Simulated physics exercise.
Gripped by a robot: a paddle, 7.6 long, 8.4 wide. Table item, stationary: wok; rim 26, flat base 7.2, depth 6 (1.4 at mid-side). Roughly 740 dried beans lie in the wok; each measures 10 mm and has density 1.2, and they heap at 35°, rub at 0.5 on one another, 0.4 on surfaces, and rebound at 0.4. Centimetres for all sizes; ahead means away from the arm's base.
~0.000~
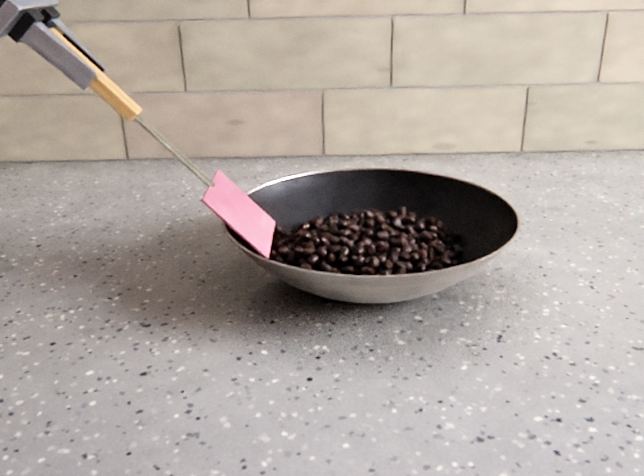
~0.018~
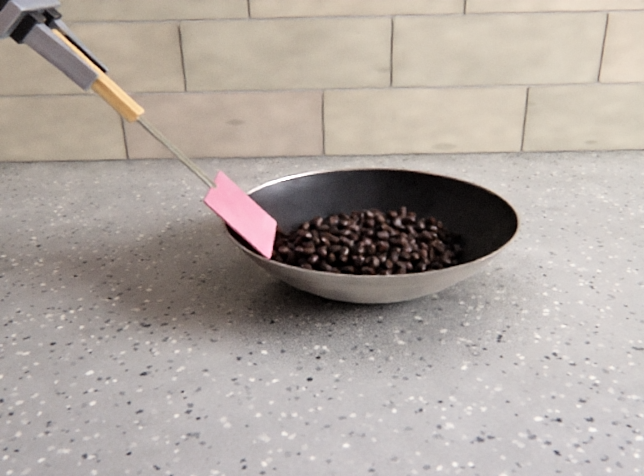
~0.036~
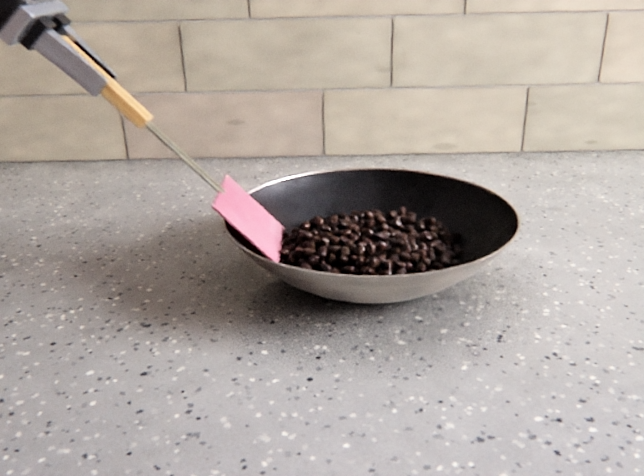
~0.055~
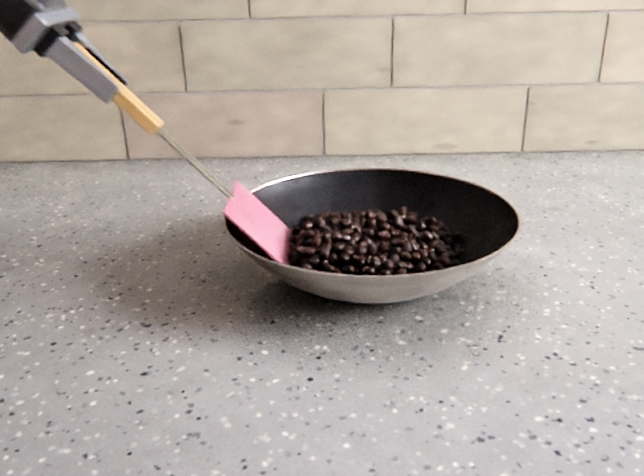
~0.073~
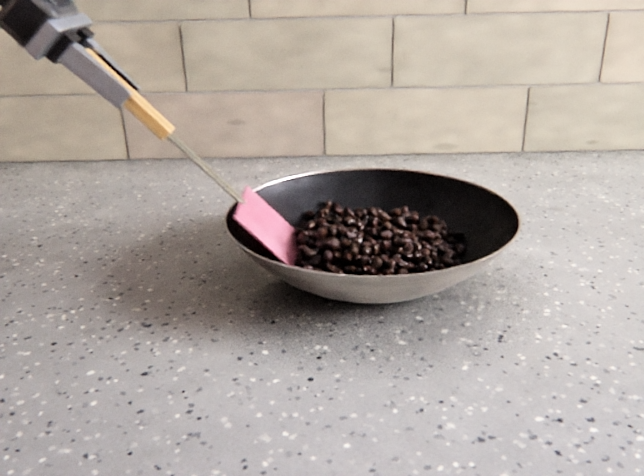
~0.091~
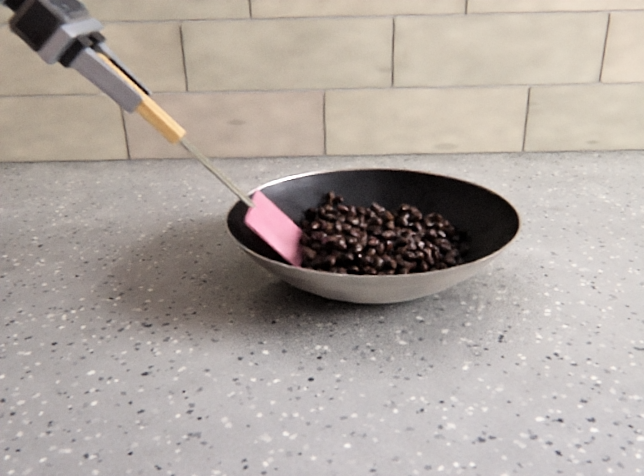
In a dark wok, a robot-held pink spatula pushes a heap of dark beans rightward.
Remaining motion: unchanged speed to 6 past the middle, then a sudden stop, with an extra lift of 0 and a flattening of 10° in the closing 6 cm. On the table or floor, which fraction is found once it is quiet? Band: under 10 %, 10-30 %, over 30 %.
Under 10 %.
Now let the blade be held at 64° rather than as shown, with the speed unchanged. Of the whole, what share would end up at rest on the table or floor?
My guess is close to 10 per cent.
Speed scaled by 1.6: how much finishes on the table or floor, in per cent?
Estimate: Close to 10 %.
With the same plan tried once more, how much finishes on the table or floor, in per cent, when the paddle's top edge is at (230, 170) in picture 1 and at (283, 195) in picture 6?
Around 15 per cent finishes on the table or floor.
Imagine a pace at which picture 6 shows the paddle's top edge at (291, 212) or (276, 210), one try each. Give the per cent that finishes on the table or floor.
I'd estimate some 20 and 15 in a hundred.
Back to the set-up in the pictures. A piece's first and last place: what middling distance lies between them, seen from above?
The figure is about 6 cm.
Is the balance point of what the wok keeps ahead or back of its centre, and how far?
About 5.5 centimetres ahead.
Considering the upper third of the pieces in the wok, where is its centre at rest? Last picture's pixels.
Look near (470, 215).
After 0.18 s, sloping 47°, highest piece 5 above the table; 735 in the wok.
After 0.27 s, sloping 42°, highest piece 7 above the table; 735 in the wok.
After 0.51 s, sloping 37°, highest piece 8 above the table; 688 in the wok, 44 on the table or floor, 3 on the blade or in flight.
After 1.56 s, sloping 37°, highest piece 8 above the table; 687 in the wok, 48 on the table or floor.
At rest, 687 in the wok, 48 on the table or floor. That is 7 % on the table or floor.
